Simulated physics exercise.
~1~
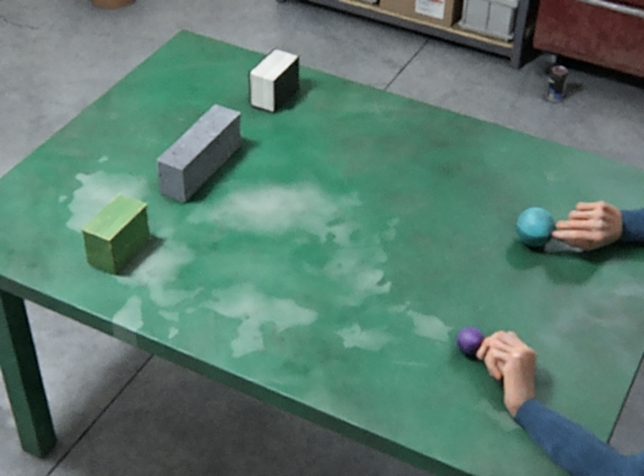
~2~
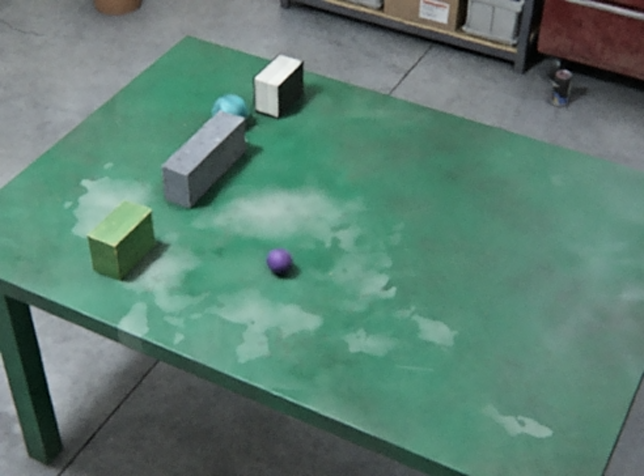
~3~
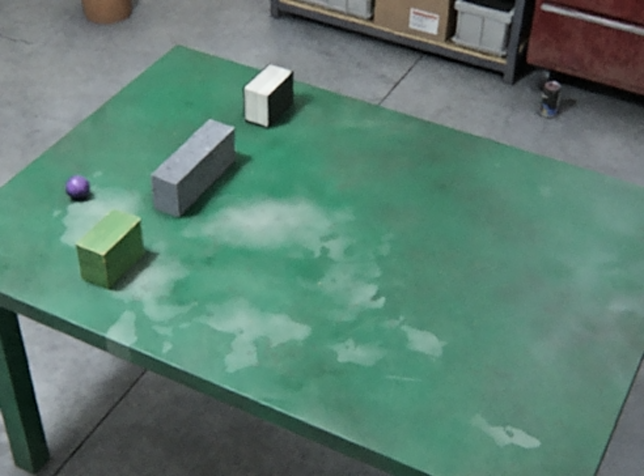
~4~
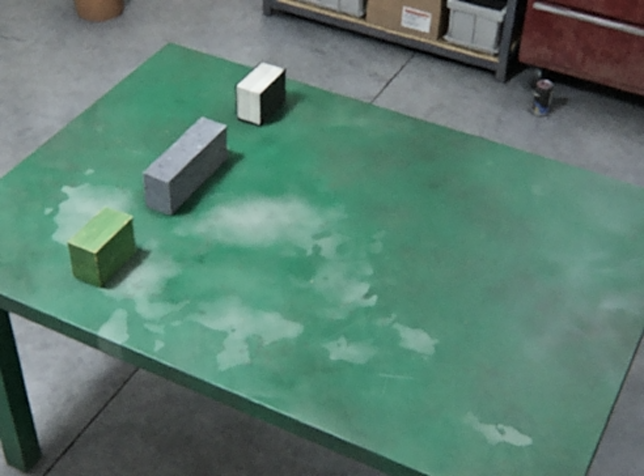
In the video, two hands release a turquoise ball and a purple ball, which roll left across a green table toward three standing blocks. The turquoise ball passes between the black-and-white block and the grey brick, the purple one between the brick and the green block, and both disappear from view.
